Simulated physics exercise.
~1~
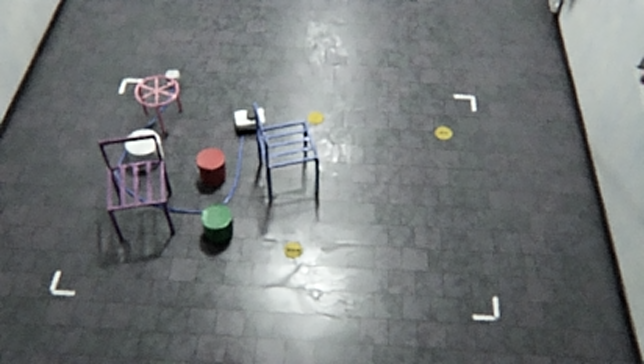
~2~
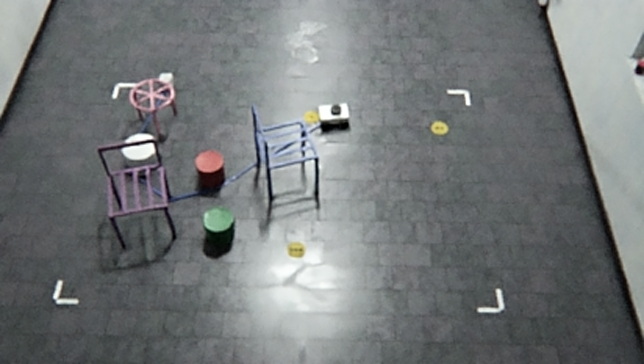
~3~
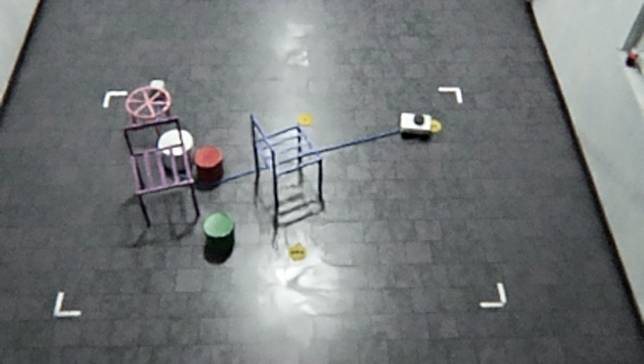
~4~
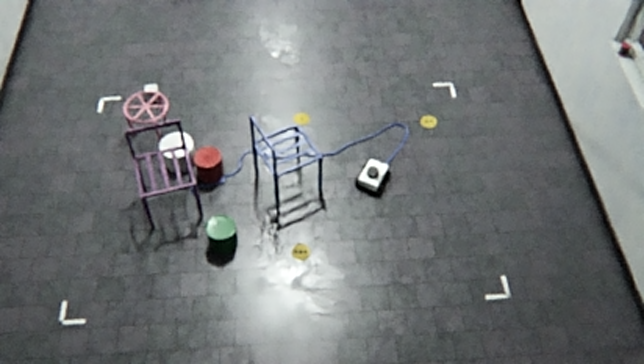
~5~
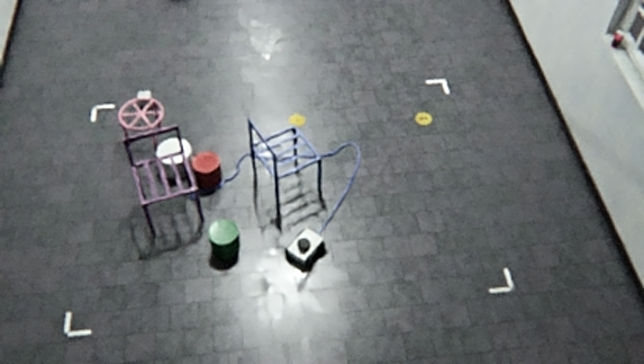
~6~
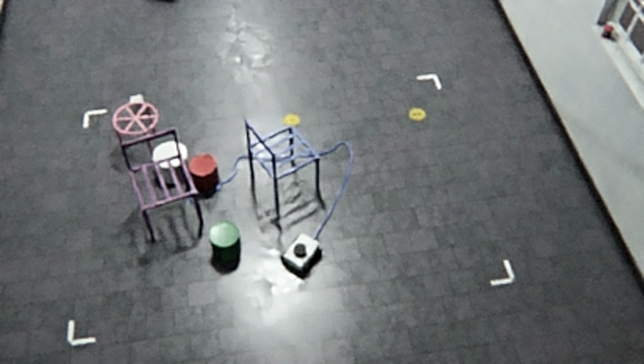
A small white cart trailing a blue lead rolled right past the blue chair to a yellow mark, dragging the purple chair and white tub toward the red bin, then turned back down and left, stopping near the green bin.
